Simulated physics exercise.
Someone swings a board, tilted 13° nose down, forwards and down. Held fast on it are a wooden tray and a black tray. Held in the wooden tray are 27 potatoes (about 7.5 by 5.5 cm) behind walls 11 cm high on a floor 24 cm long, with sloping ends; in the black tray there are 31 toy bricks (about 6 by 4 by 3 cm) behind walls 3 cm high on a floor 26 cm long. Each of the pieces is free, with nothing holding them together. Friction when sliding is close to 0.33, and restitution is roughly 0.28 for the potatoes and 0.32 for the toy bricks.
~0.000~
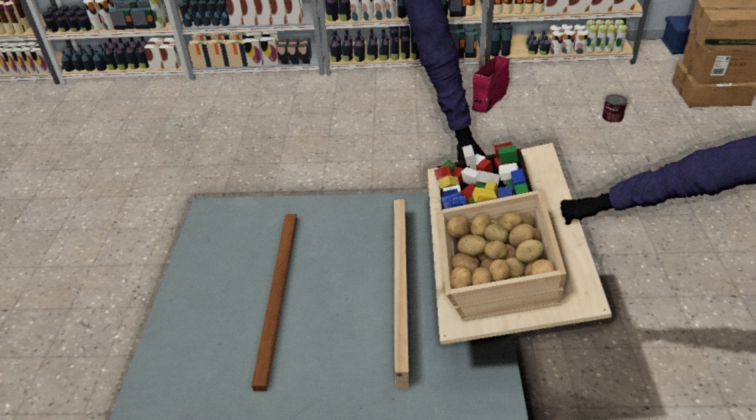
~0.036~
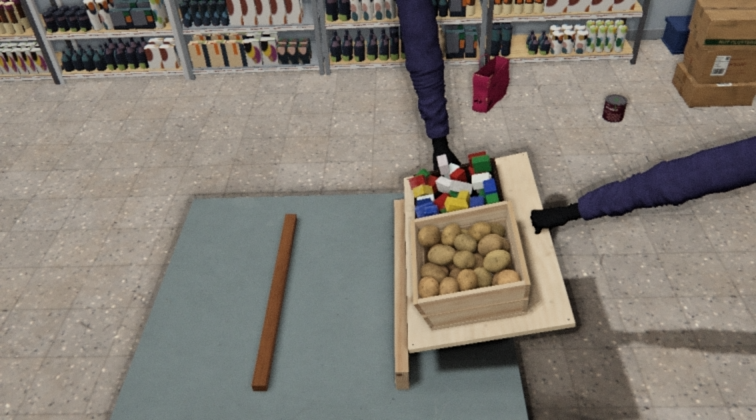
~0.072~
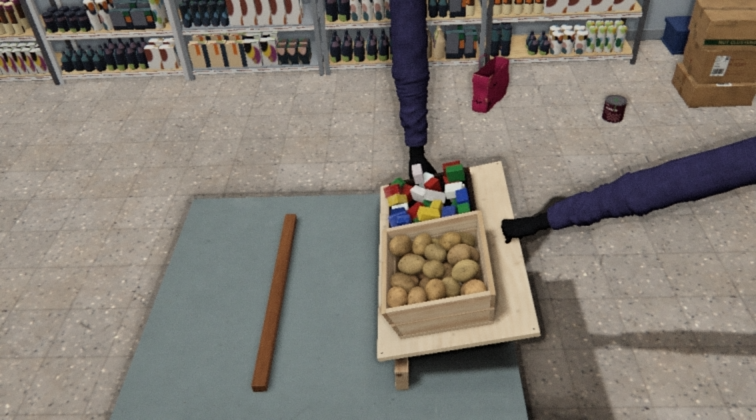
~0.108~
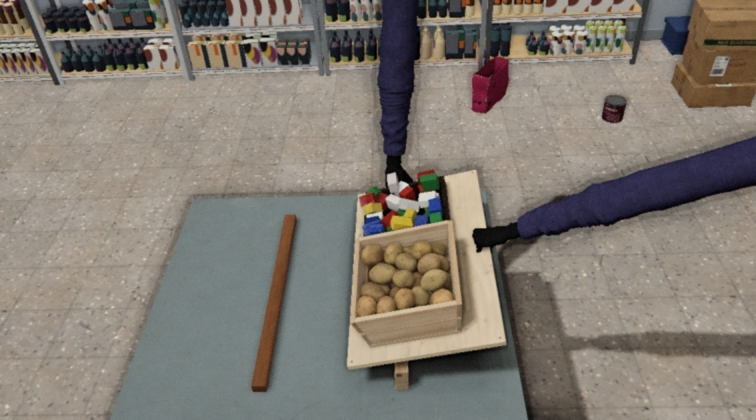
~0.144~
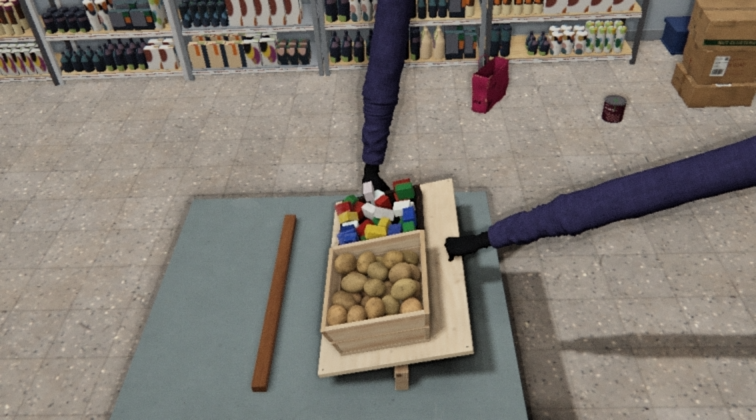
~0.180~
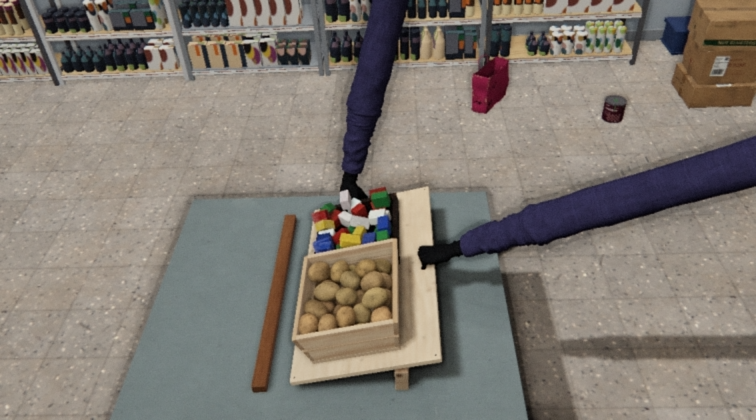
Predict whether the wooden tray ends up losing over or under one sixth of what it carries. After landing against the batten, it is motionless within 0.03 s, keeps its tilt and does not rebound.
The wooden tray loses under one sixth of its load.
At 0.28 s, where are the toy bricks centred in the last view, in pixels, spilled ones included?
I'd put it close to (318, 242).
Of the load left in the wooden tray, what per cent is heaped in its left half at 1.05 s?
Roughly 70 in a hundred.
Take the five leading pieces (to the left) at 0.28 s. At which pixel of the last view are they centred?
Centre approx. at (270, 237) px.
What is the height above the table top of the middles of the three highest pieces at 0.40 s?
20 cm.
After 0.20 s, the board stops.
After 0.28 s, wooden tray 27 in, 0 out and black tray 25 in, 6 out.
After 0.40 s, wooden tray 26 in, 1 out and black tray 22 in, 9 out.
After 0.62 s, wooden tray 26 in, 1 out and black tray 19 in, 12 out.
Final count (at 1.05 s), wooden tray 26 in, 1 out and black tray 18 in, 13 out. Asked share, 1 of 27, 4 per cent.
